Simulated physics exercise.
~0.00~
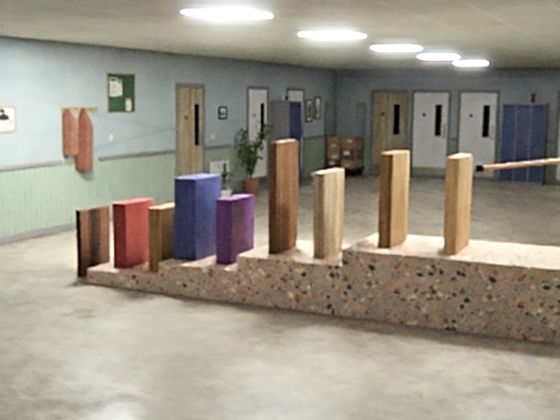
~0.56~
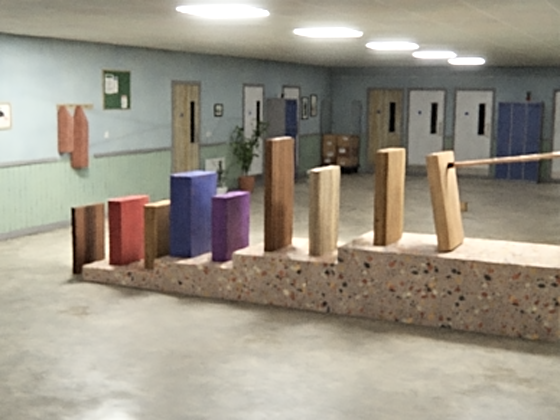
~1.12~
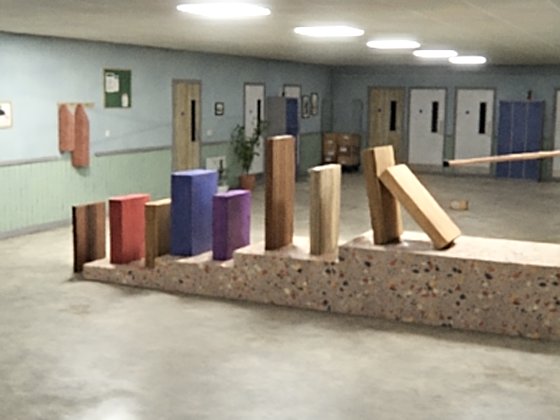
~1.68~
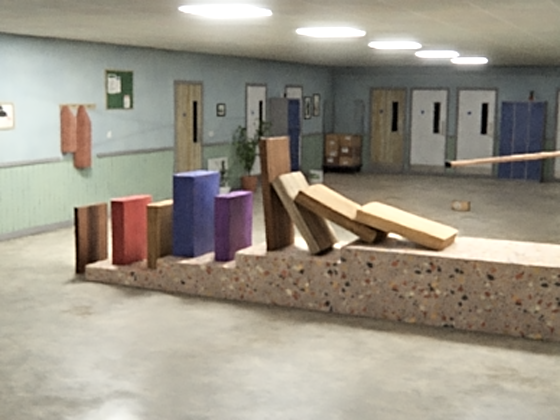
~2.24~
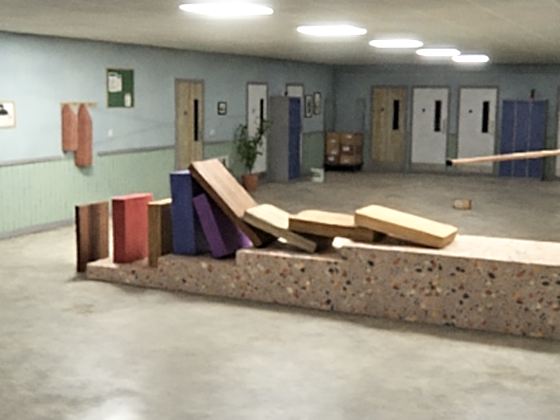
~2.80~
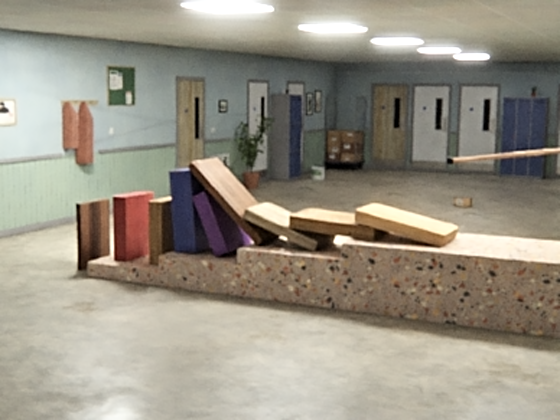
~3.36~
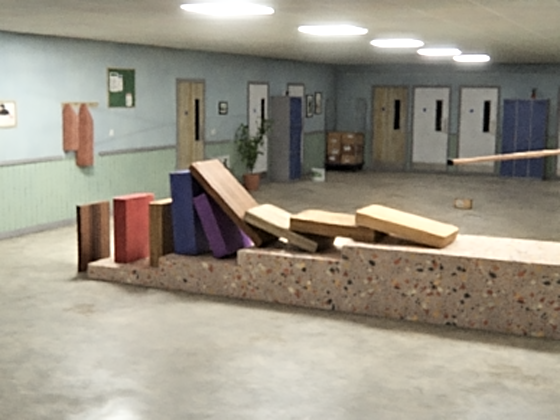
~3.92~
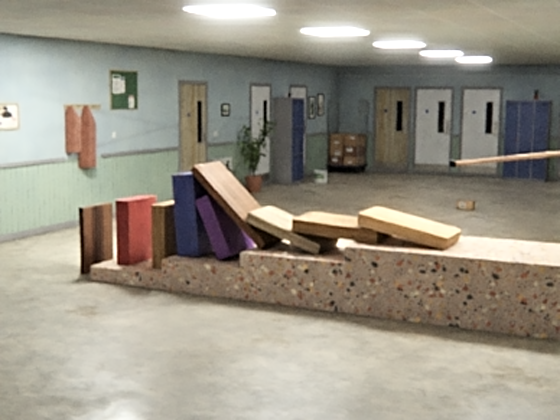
A wide, pale room with doors and ceiling lights is seen from the front by a slightly swaying camera. Nine upright boards line a speckled stepped platform that descends to the left, with plain wooden ones at right and purple, blue and red ones farther left. A pole from the right pushes the rightmost board, which tips left into its neighbour. The wooden boards topple in turn, and the tall one drops against the purple and blue boards. Purple leans steeply, blue tilts slightly, and everything stops, leaving the red board and its brown neighbours upright.
